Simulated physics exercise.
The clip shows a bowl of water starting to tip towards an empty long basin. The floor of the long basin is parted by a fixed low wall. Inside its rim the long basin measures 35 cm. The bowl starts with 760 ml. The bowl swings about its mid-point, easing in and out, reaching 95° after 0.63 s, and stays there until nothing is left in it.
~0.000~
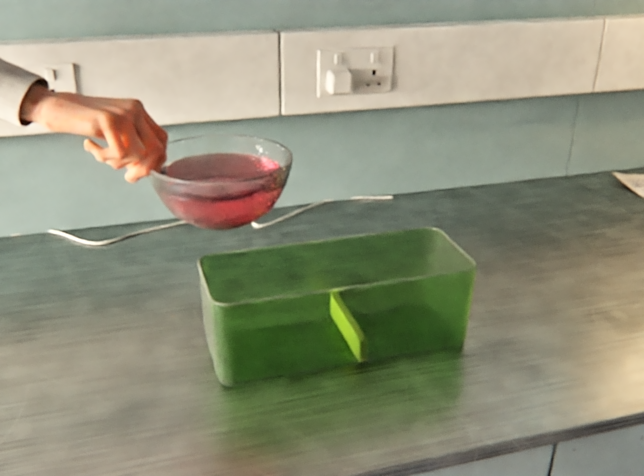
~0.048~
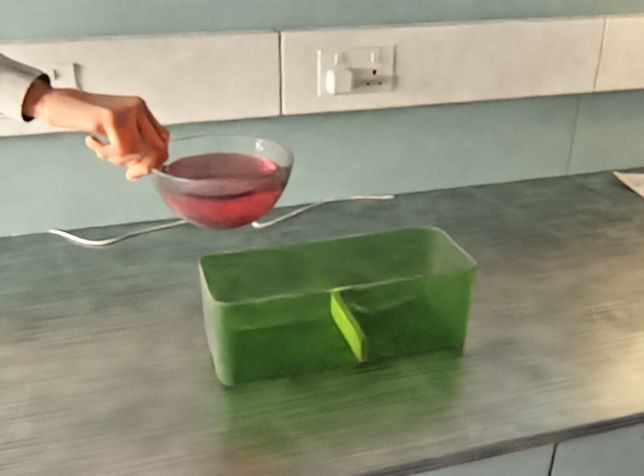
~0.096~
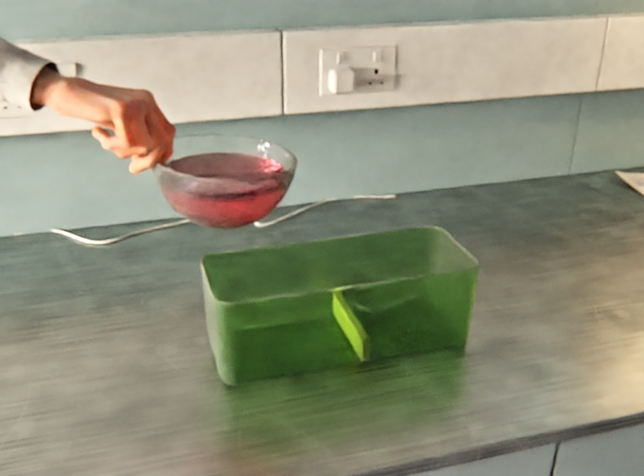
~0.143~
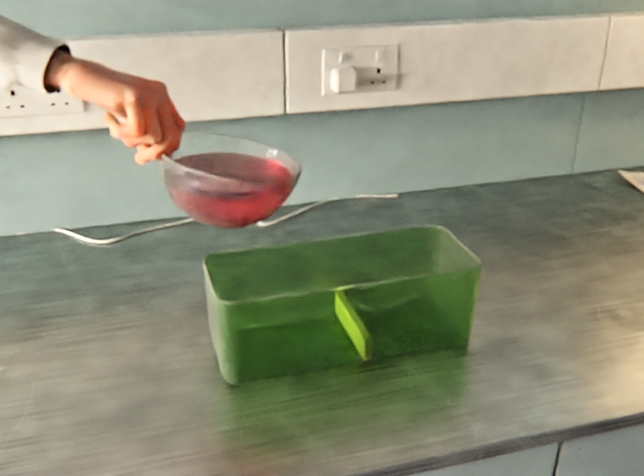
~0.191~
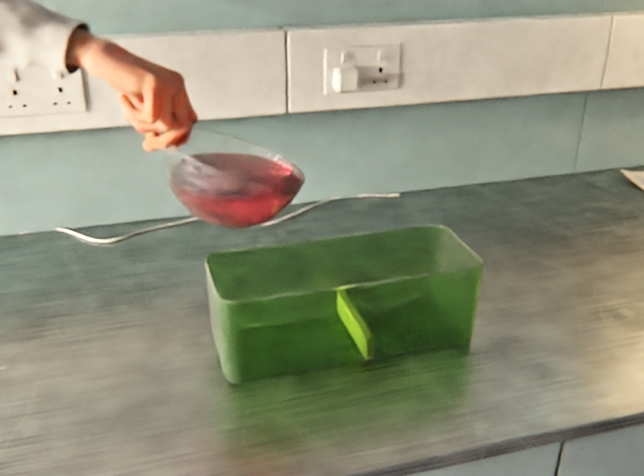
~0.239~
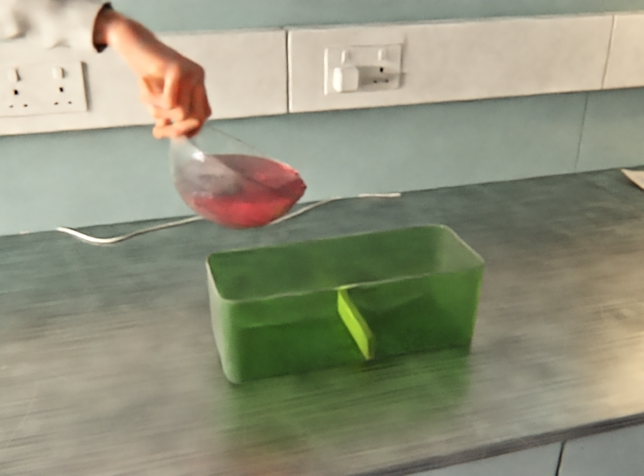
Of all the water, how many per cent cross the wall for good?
The far part has some 23 per cent.
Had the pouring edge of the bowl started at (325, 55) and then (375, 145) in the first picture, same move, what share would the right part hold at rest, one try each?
First 65, then 70 per cent.
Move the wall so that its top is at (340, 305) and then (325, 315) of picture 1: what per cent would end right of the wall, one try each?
First 20, then 50 per cent.
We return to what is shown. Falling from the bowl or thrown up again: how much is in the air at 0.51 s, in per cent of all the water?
About 38 per cent.
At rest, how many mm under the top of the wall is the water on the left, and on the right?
Some 12 mm on the left and 26 mm on the right.
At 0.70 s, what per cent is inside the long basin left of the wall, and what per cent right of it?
Left about 78, right about 16.
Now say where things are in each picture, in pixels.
In the first picture, it leans 0°; its right rim is at (289, 152); the water meets the walls at (153, 178) and (283, 166); the long basin's rim runs from (205, 281) to (458, 247); the wall's top is at (348, 316).
In the second picture, it leans 1°; its right rim is at (290, 154); the water meets the walls at (154, 177) and (284, 166).
In the third picture, it leans 5°; its right rim is at (294, 158); the water meets the walls at (157, 174) and (287, 168).
In the fourth picture, it leans 12°; its right rim is at (298, 164); the water meets the walls at (162, 172) and (291, 169).
In the fifth picture, it leans 20°; its right rim is at (301, 174); the water meets the walls at (168, 171) and (297, 171).
In the sixth picture, it leans 30°; its right rim is at (301, 185); the water meets the walls at (173, 172) and (300, 176); 3 per cent is over the edge.
After 0.51 s the tilt is 86° and 19 per cent is still to pour, 39 is left of the wall and 5 right of it.
After 0.70 s the tilt is 95° and 1 per cent is still to pour, 78 is left of the wall and 15 right of it.
After 0.91 s the tilt is 95° and 0 per cent is still to pour, 72 is left of the wall and 21 right of it.
After 1.13 s the tilt is 95° and 0 per cent is still to pour, 71 is left of the wall and 23 right of it.
In the end 71 per cent lies left of the wall, 23 right of it and 6 outside.
